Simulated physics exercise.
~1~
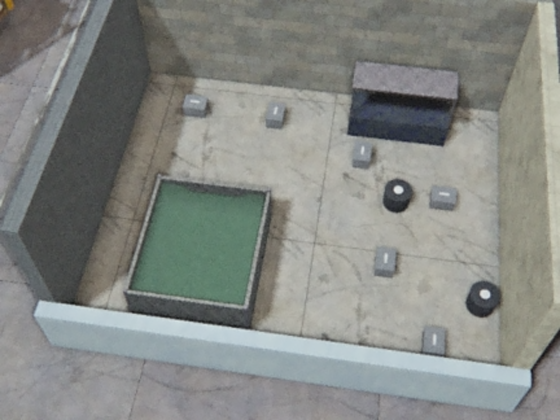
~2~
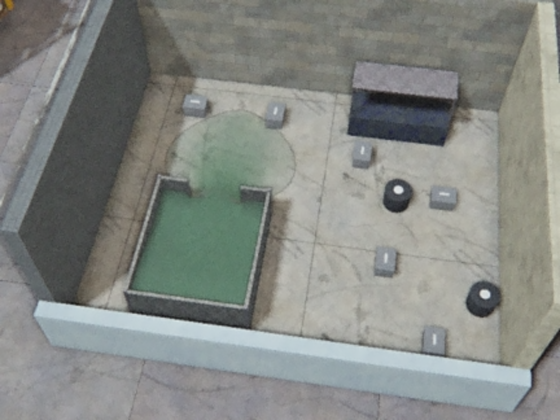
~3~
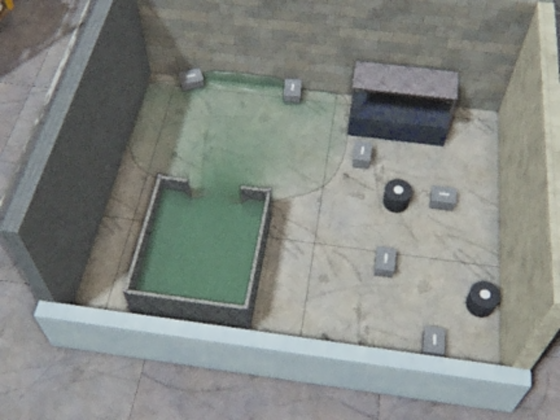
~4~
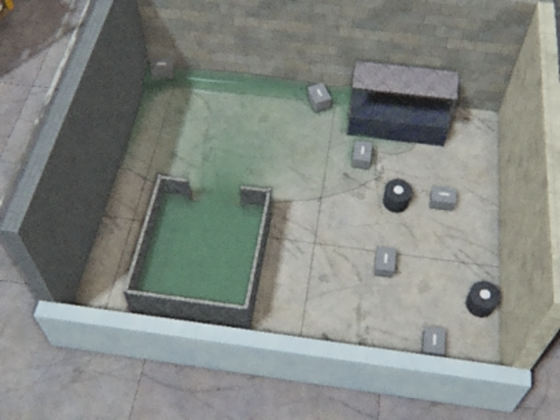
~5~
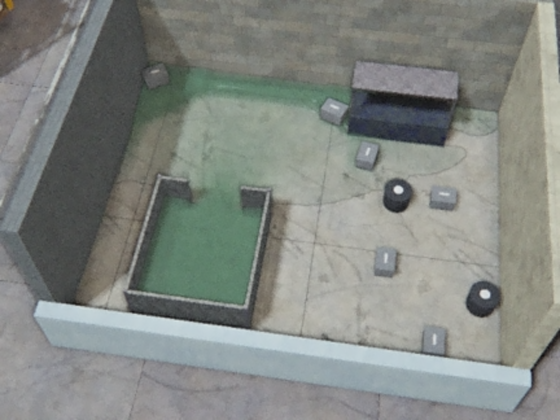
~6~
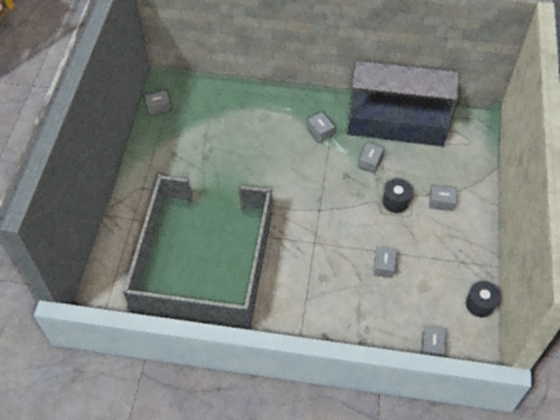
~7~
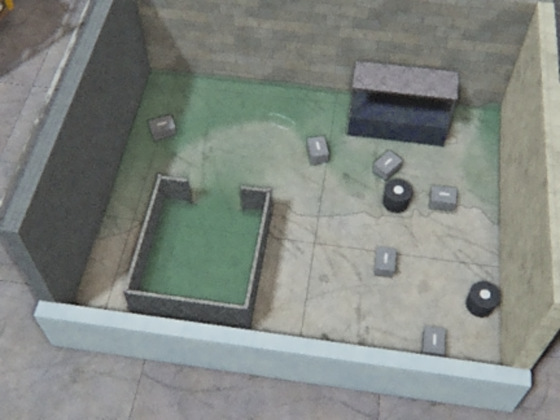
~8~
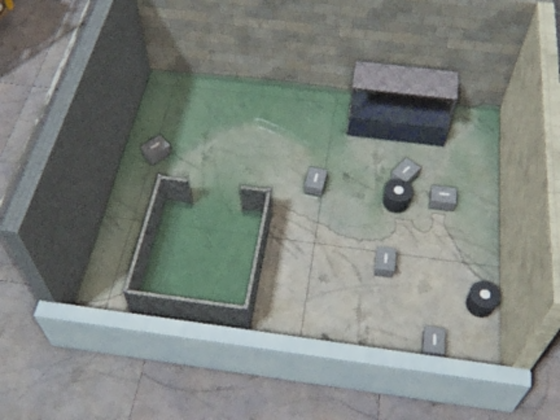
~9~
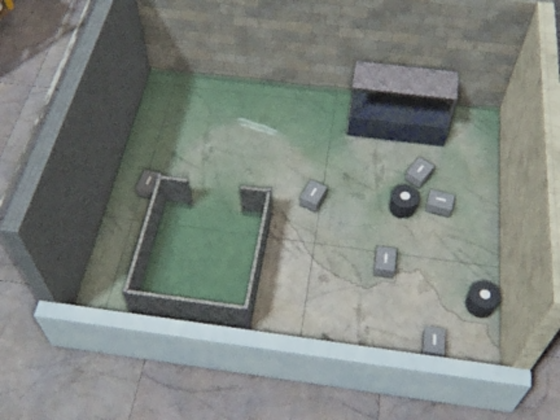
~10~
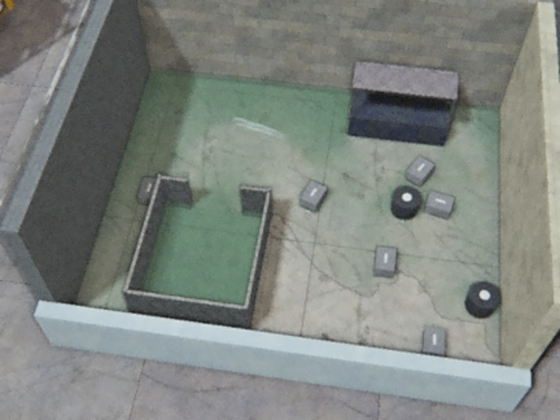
Green water bursting from a walled tank, spreading across a depot floor and shifting several grey totes, while others barely move.
